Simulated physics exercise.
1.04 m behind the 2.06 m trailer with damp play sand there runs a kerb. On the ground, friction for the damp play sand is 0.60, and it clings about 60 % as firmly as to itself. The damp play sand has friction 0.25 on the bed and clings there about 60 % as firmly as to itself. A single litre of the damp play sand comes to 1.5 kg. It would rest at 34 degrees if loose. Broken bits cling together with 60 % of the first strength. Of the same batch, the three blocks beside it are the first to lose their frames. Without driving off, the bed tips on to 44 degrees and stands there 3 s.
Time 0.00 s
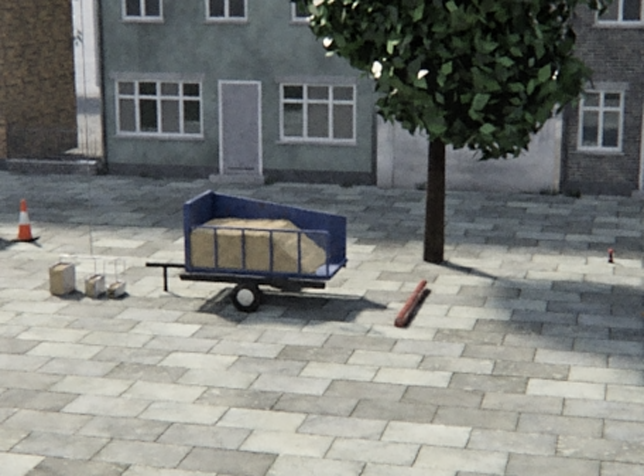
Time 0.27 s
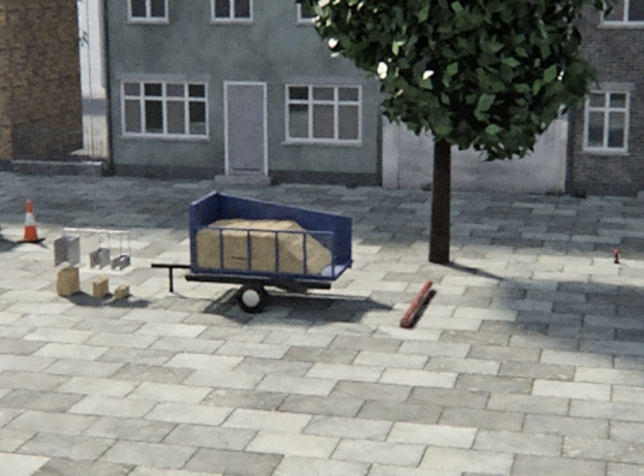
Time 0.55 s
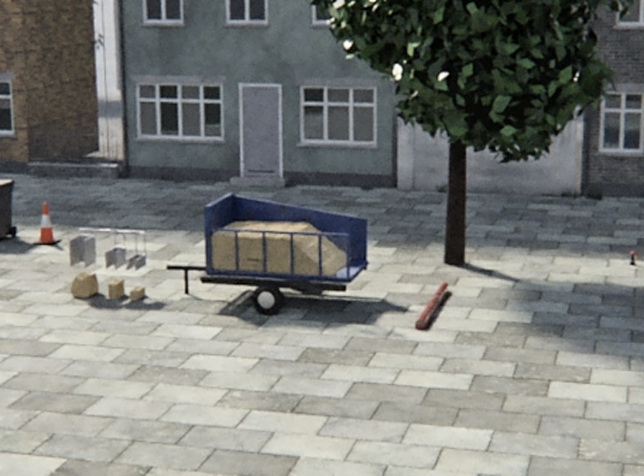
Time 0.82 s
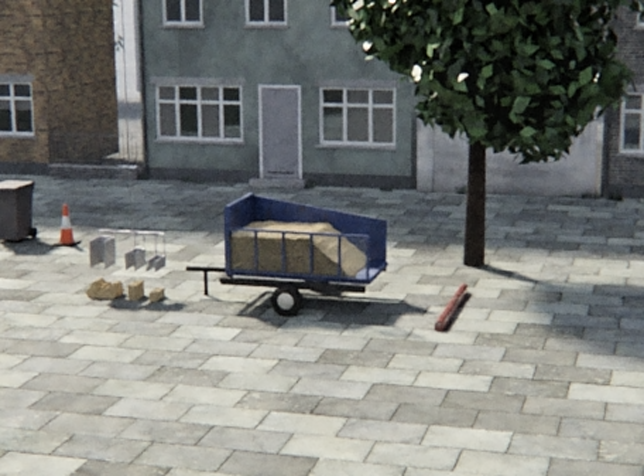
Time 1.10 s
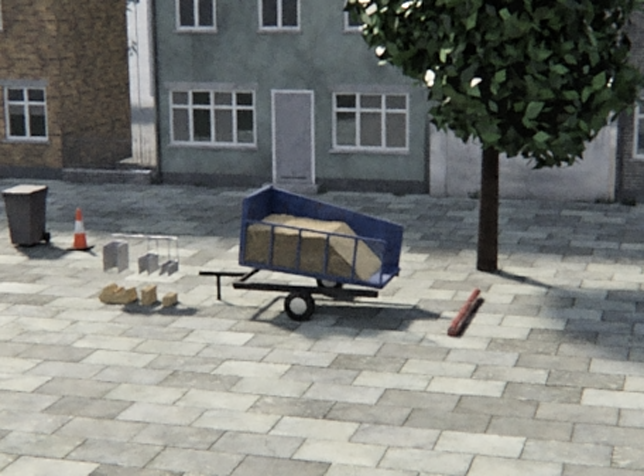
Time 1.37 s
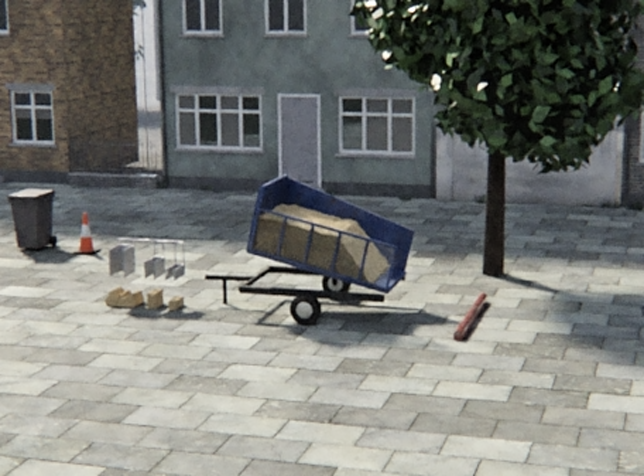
On a paved square, moulds lift off sand blocks, the largest slumps, and a trailer bed tilts.
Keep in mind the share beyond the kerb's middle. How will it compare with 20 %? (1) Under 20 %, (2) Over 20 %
2.
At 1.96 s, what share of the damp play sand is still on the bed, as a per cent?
The answer is near 100 per cent.
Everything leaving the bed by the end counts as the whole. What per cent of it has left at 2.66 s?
Around 40 percent.
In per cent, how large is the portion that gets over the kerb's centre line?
25 %.
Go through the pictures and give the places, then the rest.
The first frame shows top of the high end at (188, 206), tilt 0 degrees; front end of the damp play sand at (309, 272); test blocks 38 cm, 23 cm, 14 cm high (left to right).
The second frame shows top of the high end at (194, 207), tilt 0 degrees; front end of the damp play sand at (314, 273); test blocks 36 cm, 23 cm, 14 cm high (left to right).
The third frame shows top of the high end at (209, 209), tilt 0 degrees; front end of the damp play sand at (329, 275); test blocks 30 cm, 23 cm, 14 cm high (left to right).
The fourth frame shows top of the high end at (229, 209), tilt 1 degrees; front end of the damp play sand at (349, 277); test blocks 23 cm, 23 cm, 14 cm high (left to right).
The fifth frame shows top of the high end at (248, 201), tilt 6 degrees; front end of the damp play sand at (362, 280); test blocks 22 cm, 23 cm, 14 cm high (left to right).
The sixth frame shows top of the high end at (264, 190), tilt 13 degrees; front end of the damp play sand at (369, 282); test blocks 22 cm, 23 cm, 14 cm high (left to right).
By 1.96 s, the tilt is 28 degrees, all is on the bed and 0 % past the kerb's middle.
By 2.66 s, the tilt is 44 degrees, 58 % is on the bed and 0 % past the kerb's middle.
By 3.36 s, the tilt is 44 degrees, 1 % is on the bed and 23 % past the kerb's middle.
By 4.06 s, the tilt is 44 degrees, 1 % is on the bed and 25 % past the kerb's middle.
By 5.76 s, at the end, the tilt is 44 degrees, 1 % is on the bed and 25 % past the kerb's middle.
